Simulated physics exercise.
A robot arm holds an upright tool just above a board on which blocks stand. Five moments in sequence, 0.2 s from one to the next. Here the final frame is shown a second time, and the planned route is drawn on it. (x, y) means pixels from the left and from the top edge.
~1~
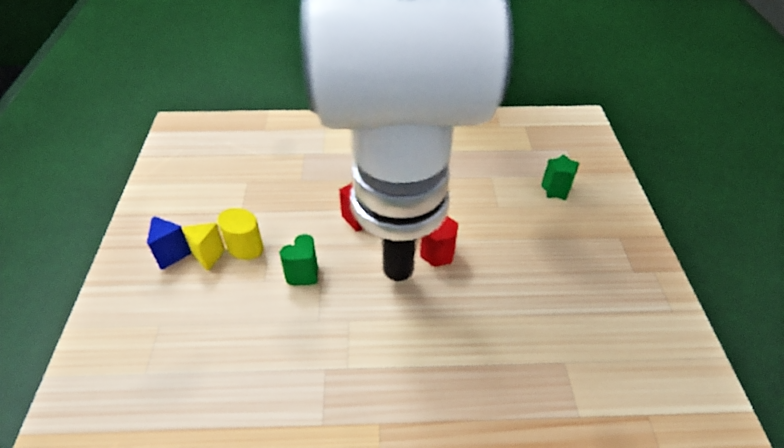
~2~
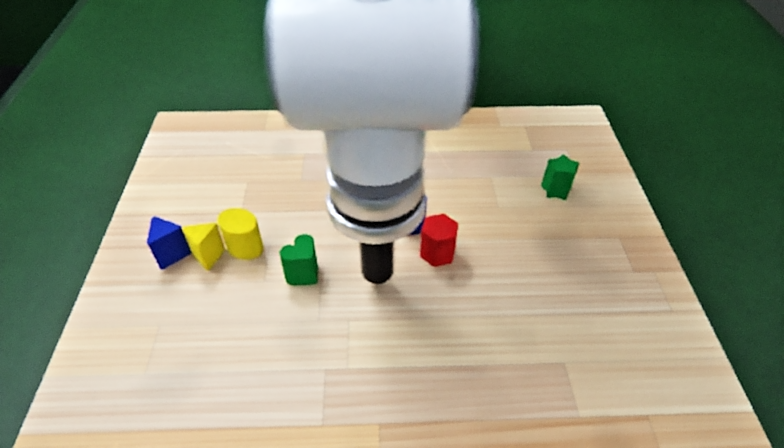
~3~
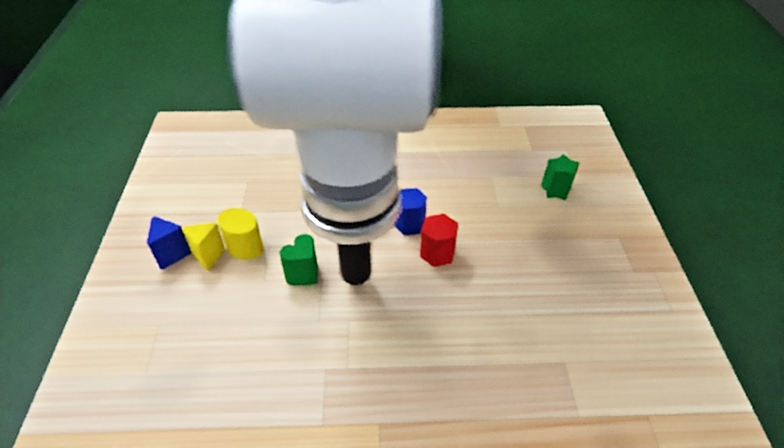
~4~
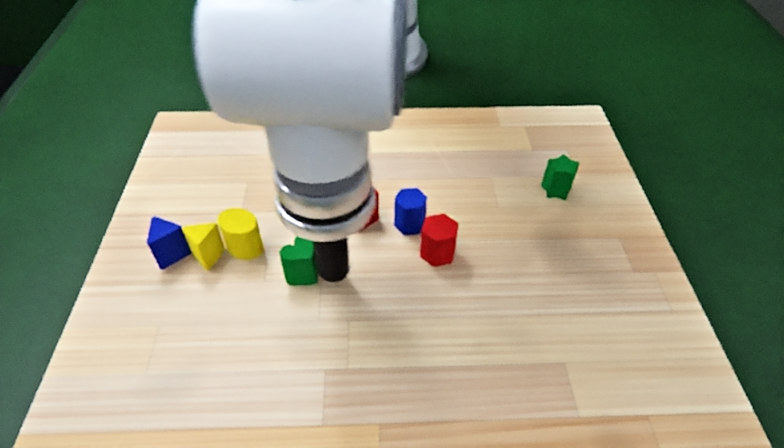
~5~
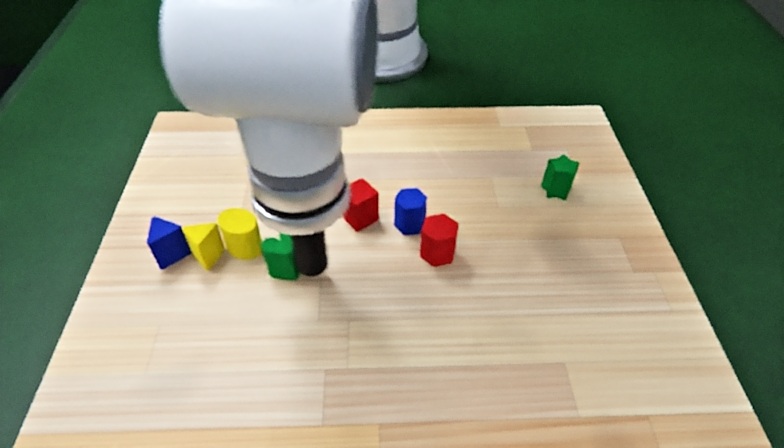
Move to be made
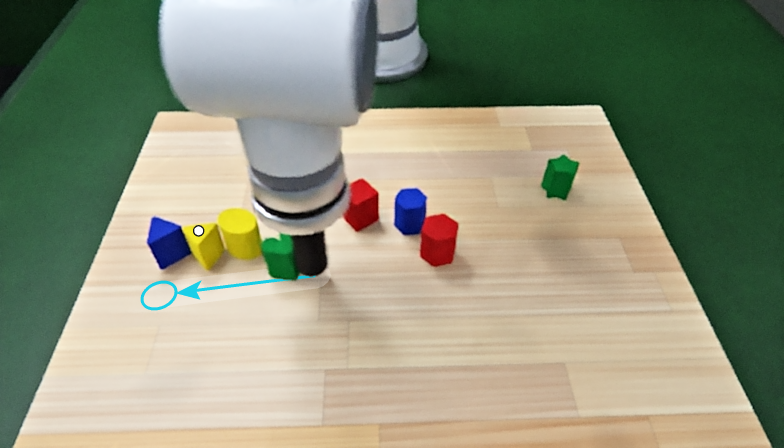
On a wooden board, a robot arm moves left and nudges the green heart block left.
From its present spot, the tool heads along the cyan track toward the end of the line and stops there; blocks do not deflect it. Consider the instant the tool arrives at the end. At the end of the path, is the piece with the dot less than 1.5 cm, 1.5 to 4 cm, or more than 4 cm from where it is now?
I'd go with under 1.5 cm for this block.
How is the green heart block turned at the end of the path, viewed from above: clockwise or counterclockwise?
Bird's-eye view: Clockwise.
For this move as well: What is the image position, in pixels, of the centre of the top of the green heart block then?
At (214, 237).
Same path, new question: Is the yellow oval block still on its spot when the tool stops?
I'd say no.
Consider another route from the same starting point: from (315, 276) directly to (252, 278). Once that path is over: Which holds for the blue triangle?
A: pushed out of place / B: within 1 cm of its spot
I choose B.
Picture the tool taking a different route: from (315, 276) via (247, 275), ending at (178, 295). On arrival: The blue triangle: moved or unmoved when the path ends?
It is shifted.
Drawn move, straight from (315, 276) to (159, 295); the dot is on the yellow triangle.
On the path given first. One third of the way, tool at (261, 272); yellow oval block at (229, 214), turned 25° clockwise; green heart block at (235, 240), turned 45° clockwise.
Two thirds of the way, tool at (208, 278); blue triangle at (157, 227); yellow triangle at (191, 227), turned 25° anticlockwise; yellow oval block at (228, 213), turned 30° clockwise; green heart block at (214, 237), turned 70° clockwise.
At the end, tool at (154, 285); blue triangle at (157, 227); yellow triangle at (191, 227), turned 25° anticlockwise; yellow oval block at (228, 213), turned 30° clockwise; green heart block at (214, 237), turned 70° clockwise.
